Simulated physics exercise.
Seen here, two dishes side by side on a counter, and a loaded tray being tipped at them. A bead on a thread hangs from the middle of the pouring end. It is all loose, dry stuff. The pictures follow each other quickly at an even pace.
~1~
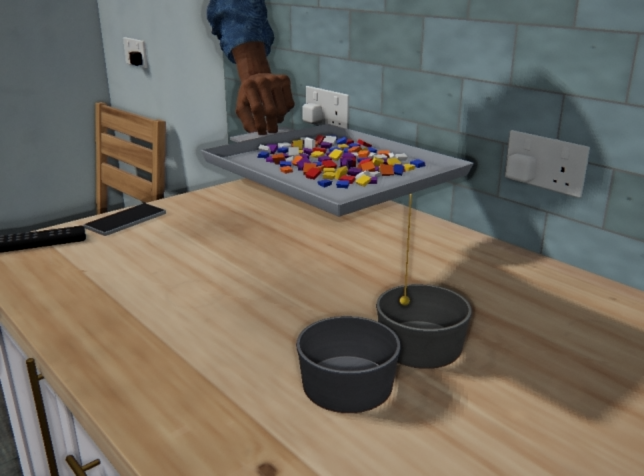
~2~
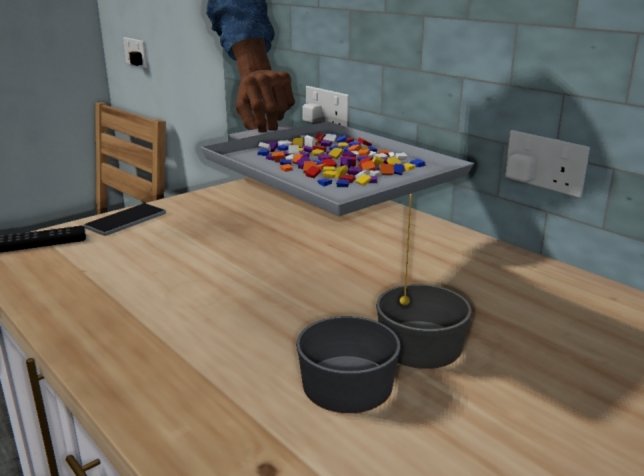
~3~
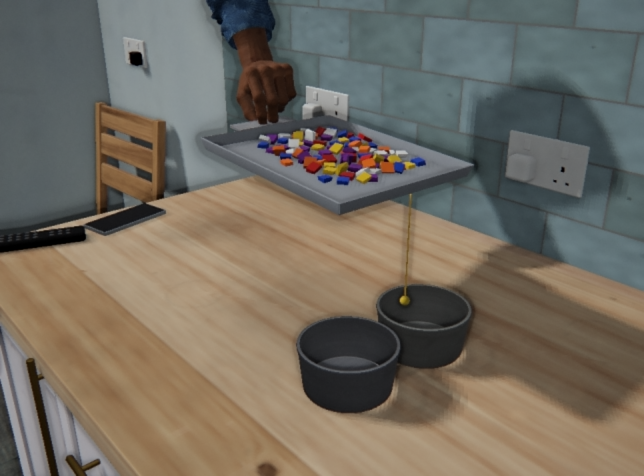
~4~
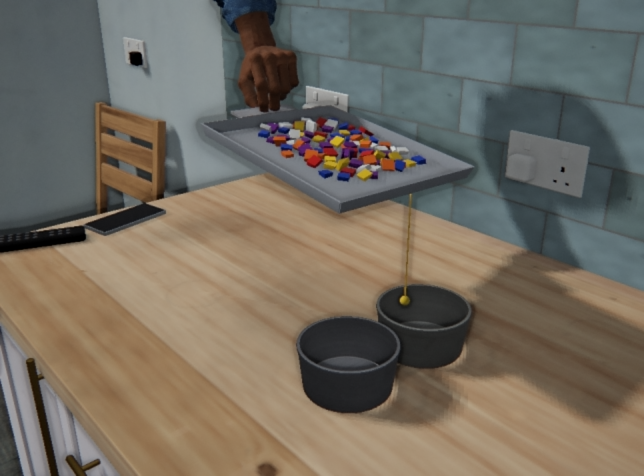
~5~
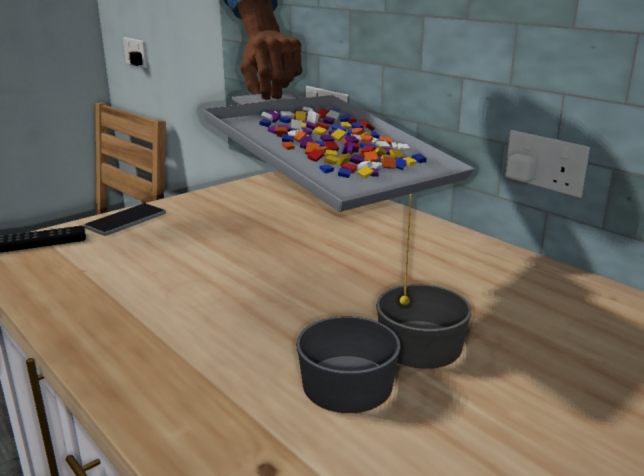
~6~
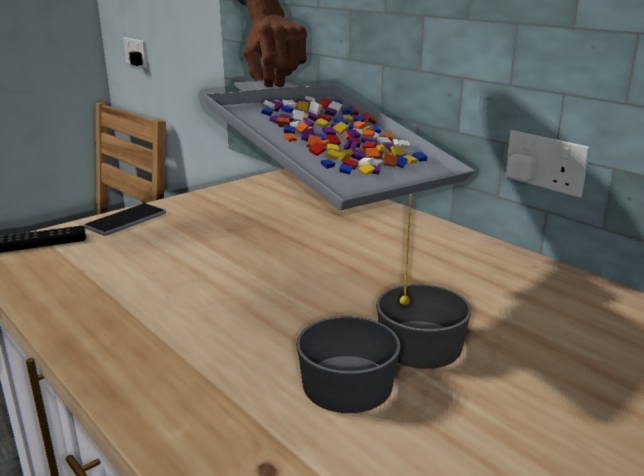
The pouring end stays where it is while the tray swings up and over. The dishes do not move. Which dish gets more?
It favours the right-hand dish.
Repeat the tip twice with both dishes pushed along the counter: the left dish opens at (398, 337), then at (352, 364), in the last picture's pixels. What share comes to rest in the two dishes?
Near 90 % and 30 %.
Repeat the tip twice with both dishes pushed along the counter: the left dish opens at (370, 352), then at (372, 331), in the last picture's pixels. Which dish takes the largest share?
One: The right one. Two: The right-hand dish.
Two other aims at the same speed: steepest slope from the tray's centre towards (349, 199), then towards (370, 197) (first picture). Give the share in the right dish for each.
In turn 0 and 0 in a hundred.
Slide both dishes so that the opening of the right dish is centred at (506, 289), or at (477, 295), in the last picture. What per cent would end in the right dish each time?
Roughly 30 per cent, and 70 per cent.
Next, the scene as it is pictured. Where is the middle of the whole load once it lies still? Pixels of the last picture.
Roughly at (462, 340).
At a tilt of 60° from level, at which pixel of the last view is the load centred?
Around (426, 164).
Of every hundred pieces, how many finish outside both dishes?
Roughly 60 in a hundred.
Soon, tray tipped steeply; nearly all on the tray; a stray few in the air.
A while on, tray tipped right over; about a quarter on the tray; about a quarter in the right dish; about a third outside both; about a quarter in the air.
Towards the end, tray tipped past a quarter turn; about a third in the right dish; about two thirds outside both.
Finally, tray tipped past a quarter turn; none in the left dish; about a third in the right dish; about two thirds outside both.
